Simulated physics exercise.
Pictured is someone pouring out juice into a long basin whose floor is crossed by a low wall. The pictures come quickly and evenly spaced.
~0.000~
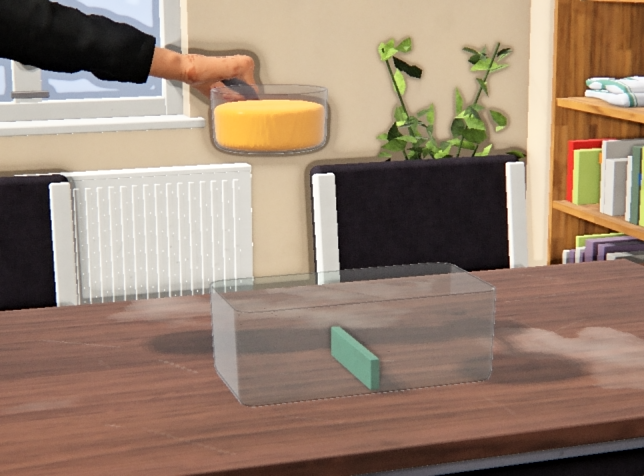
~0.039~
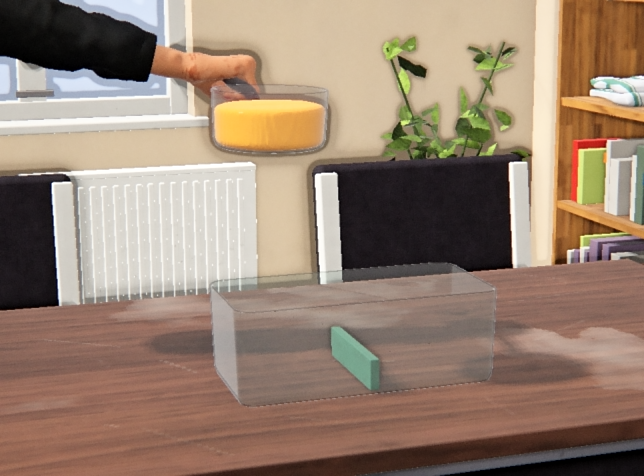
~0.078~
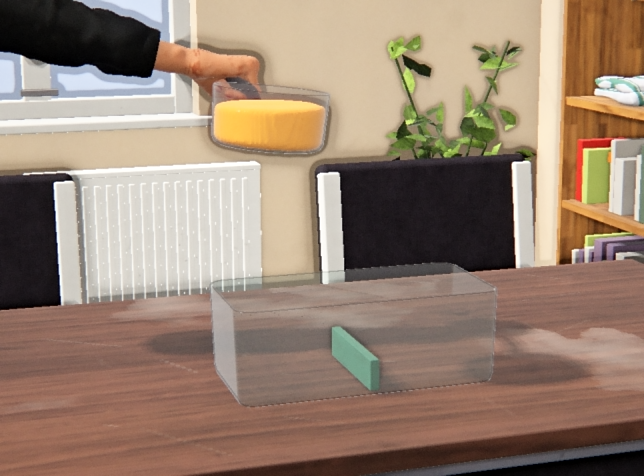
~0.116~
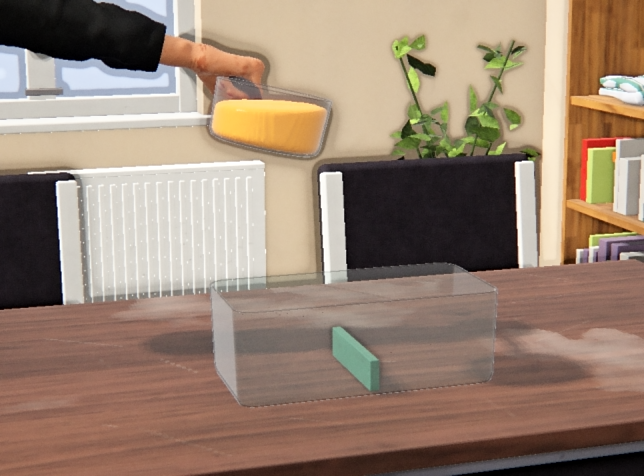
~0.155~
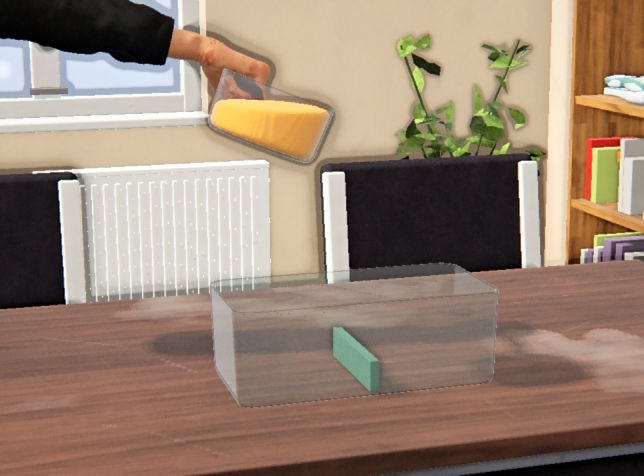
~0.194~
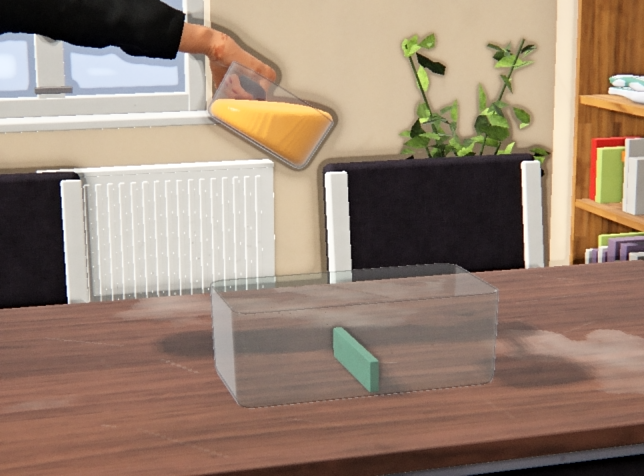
A hand tilts a clear container of orange juice rightward above a long, transparent basin.
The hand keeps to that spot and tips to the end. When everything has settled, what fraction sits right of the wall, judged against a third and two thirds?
It settles with more than two thirds on the right.
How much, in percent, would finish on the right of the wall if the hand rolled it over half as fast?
Some 85 per cent.
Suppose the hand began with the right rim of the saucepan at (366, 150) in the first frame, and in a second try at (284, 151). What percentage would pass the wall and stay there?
In order, roughly 85 percent and 5 percent.
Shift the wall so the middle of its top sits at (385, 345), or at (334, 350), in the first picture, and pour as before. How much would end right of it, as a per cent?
You'd get roughly 30 per cent the first time and roughly 80 per cent the second.
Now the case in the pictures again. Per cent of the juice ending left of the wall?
Around 15 %.
A moment on, the saucepan is tipped on its side and 30 per cent is still to pour, 0 is left of the wall and 6 right of it.
Next, the saucepan is tipped on its side and 10 per cent is still to pour, 4 is left of the wall and 71 right of it.
Then the saucepan is tipped on its side and 3 per cent is still to pour, 9 is left of the wall and 78 right of it.
Later the saucepan is tipped on its side and 1 per cent is still to pour, 14 is left of the wall and 81 right of it.
Finally, 16 per cent lies left of the wall, 81 right of it and 3 outside.
